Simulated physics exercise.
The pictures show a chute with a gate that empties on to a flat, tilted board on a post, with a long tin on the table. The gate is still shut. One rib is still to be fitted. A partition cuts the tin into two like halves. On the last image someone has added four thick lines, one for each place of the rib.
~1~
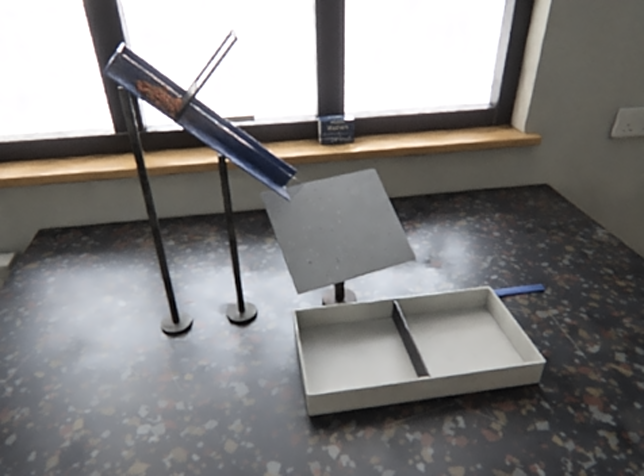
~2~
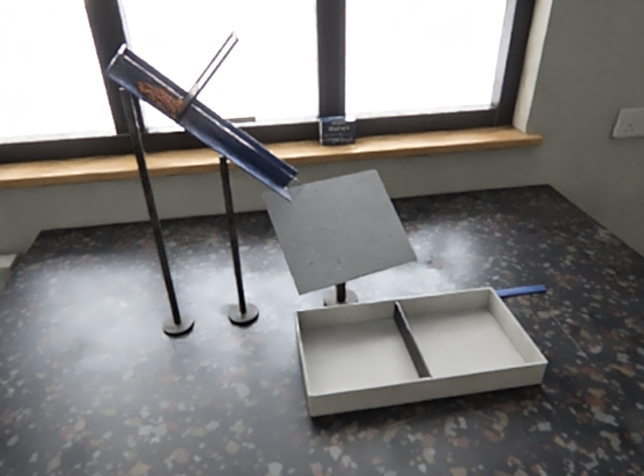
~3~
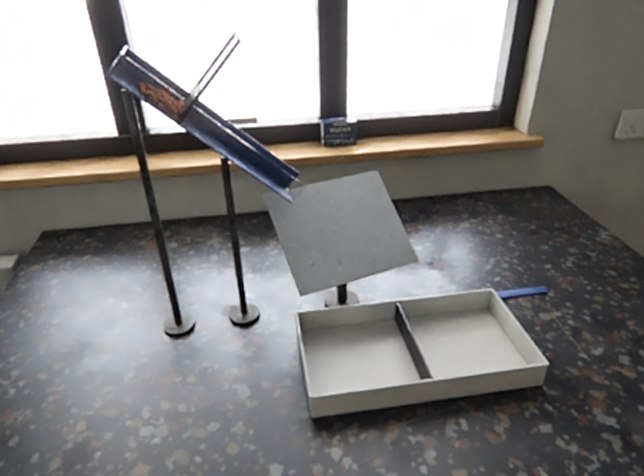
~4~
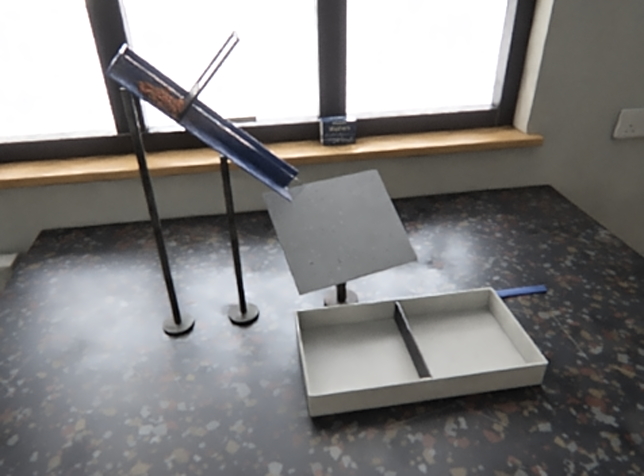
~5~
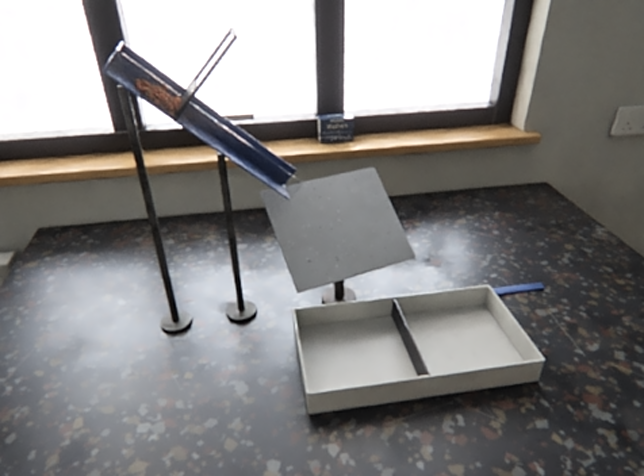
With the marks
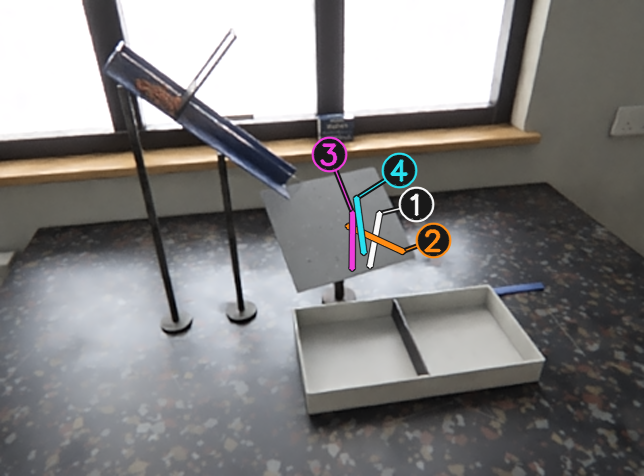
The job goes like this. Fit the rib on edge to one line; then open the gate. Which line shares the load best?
Take 2.
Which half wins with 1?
More lands on the left.
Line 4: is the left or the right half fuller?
More lands on the left.
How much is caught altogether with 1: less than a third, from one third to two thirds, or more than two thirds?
Line 1 gives more than two thirds.
On the marked copy, line 1 from (379, 213) to (369, 265); line 2 from (348, 226) to (402, 251); line 3 from (352, 213) to (352, 268); line 4 from (356, 198) to (363, 252).
Choosing 1, of what is caught, nearly all in the left half, a small part in the right.
Choosing 2, of what is caught, about half in the left half, about half in the right.
Choosing 3, of what is caught, nearly all in the left half, a small part in the right.
Choosing 4, of what is caught, nearly all in the left half, a small part in the right.
